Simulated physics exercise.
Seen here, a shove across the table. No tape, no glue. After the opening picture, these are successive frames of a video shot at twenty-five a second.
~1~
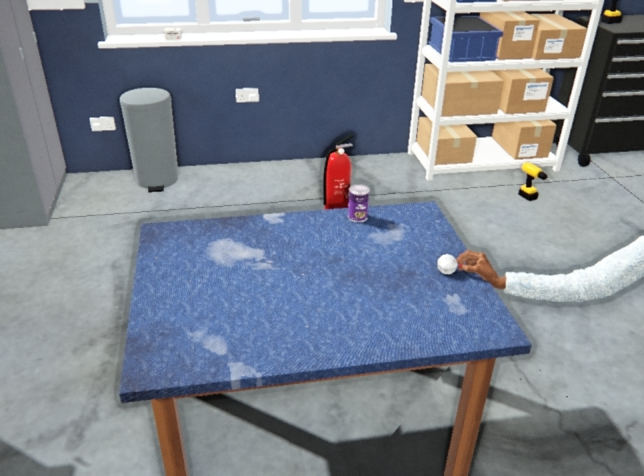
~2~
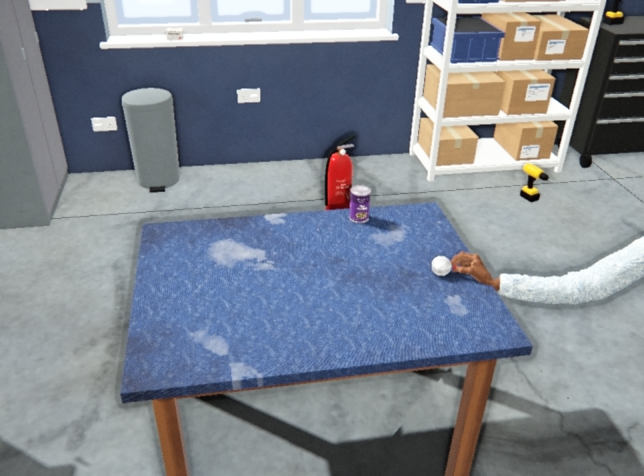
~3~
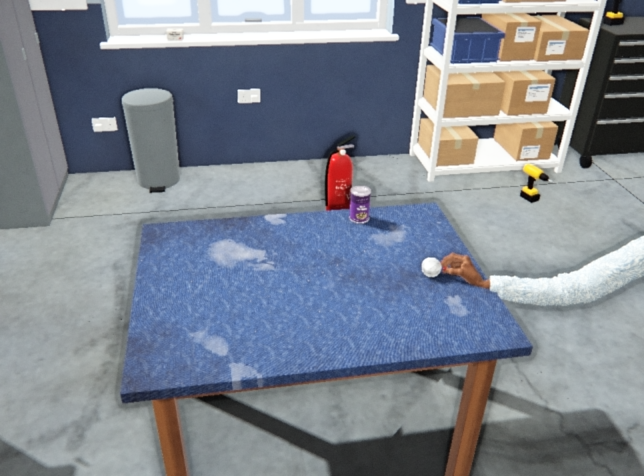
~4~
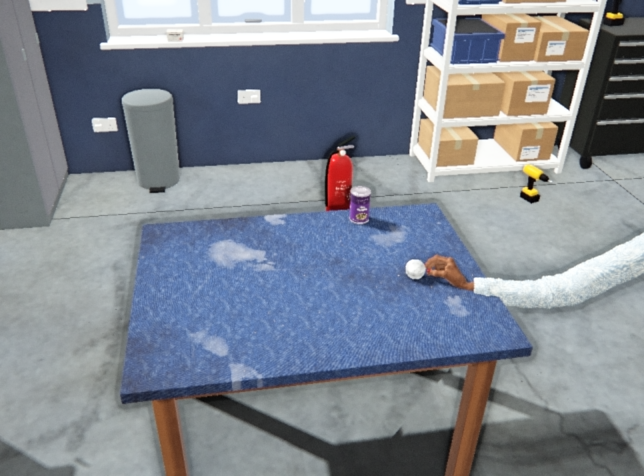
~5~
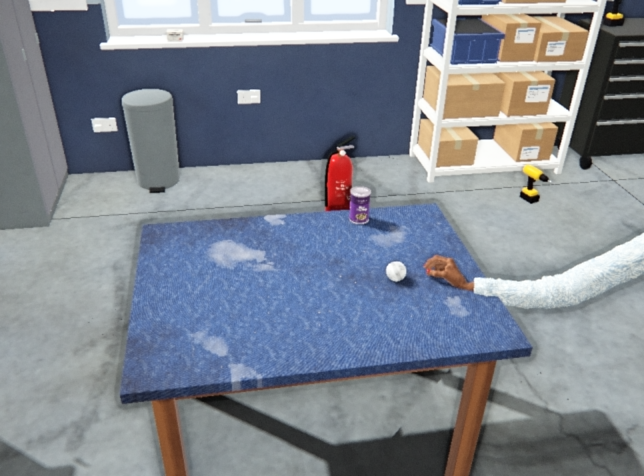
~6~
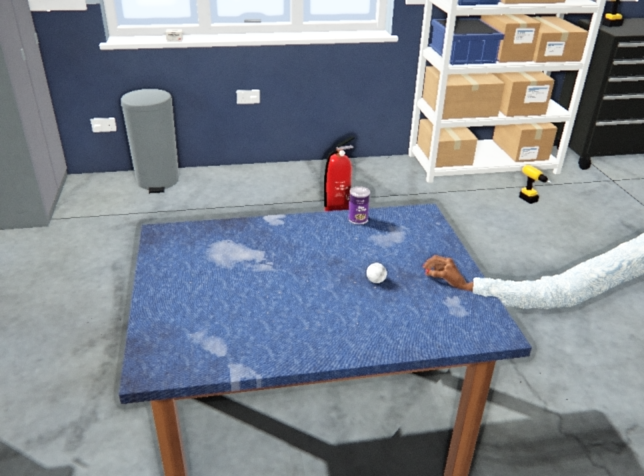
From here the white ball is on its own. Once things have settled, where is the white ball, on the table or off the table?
The white ball goes over the edge.
Then, 0.30 s past the last view, white ball displaced well along near (239, 285).
Then, 0.70 s past the last view, white ball now off the table.
Then, 1.10 s past the last view, things are still on the move.
Finally, off the table, white ball.
